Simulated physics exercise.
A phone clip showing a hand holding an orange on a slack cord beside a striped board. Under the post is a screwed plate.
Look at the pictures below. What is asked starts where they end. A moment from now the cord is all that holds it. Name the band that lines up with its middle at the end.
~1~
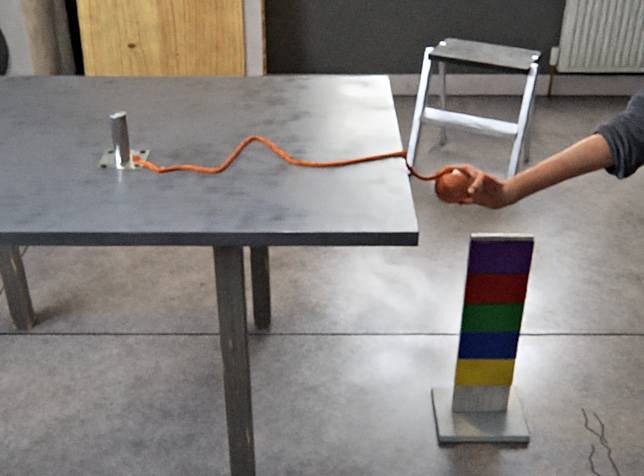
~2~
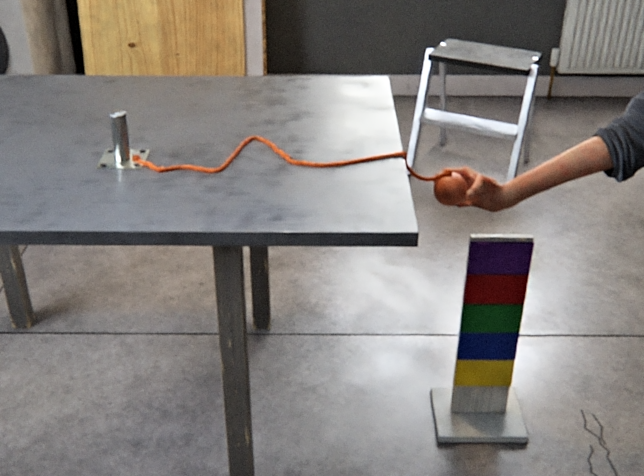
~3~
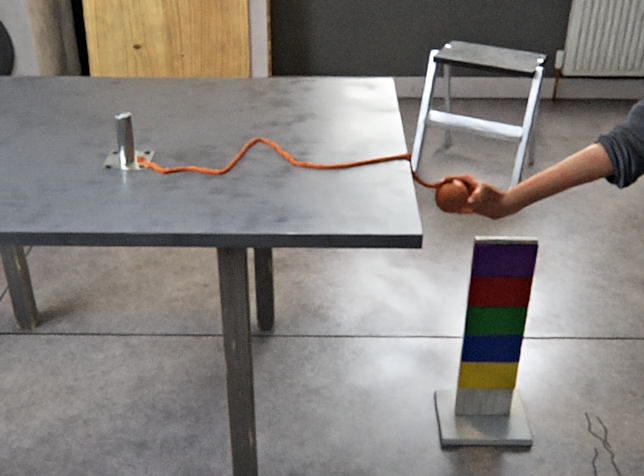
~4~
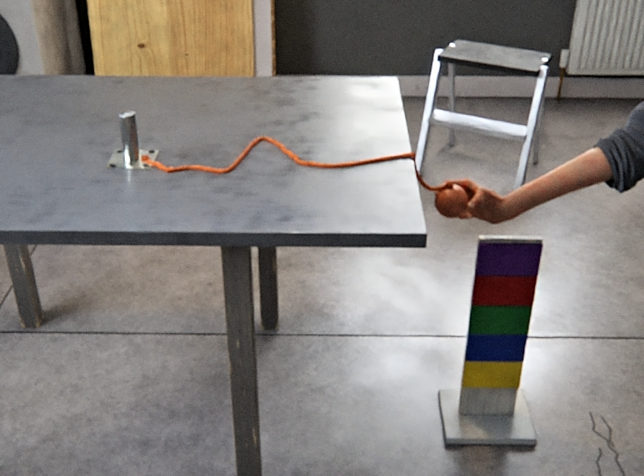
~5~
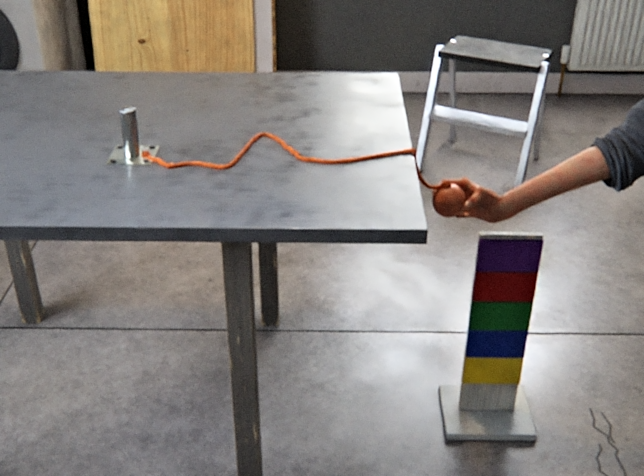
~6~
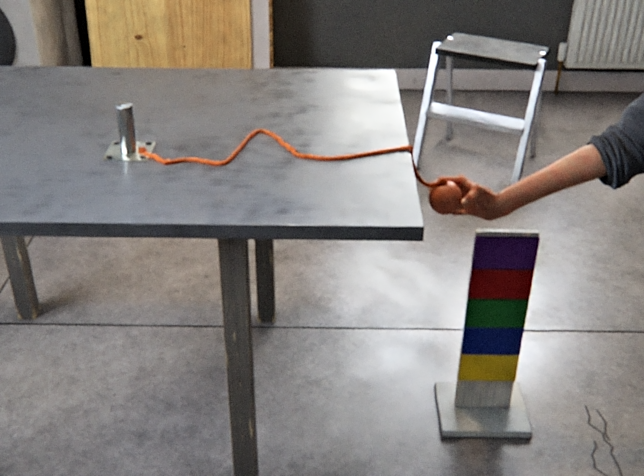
It lines up with green.
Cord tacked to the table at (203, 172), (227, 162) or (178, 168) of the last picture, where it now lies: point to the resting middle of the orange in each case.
Results: (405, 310); (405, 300); (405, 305).
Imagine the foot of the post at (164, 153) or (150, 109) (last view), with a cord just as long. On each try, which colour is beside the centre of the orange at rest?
First try: Blue; second try: Green.
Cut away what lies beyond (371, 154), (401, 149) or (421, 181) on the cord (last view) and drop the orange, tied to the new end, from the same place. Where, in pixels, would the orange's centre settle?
Approximate pixels, cut by cut: (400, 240); (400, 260); (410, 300).
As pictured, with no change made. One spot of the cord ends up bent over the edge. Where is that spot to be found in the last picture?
It is around (298, 155).
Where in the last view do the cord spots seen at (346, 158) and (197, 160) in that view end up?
Point one: (408, 202); point two: (227, 151).
Early on, orange near (431, 313); level with green.
Midway, orange near (373, 312); level with green.
Near the end, orange near (412, 321); level with green.
Finally, orange near (400, 323); level with green. The green one.
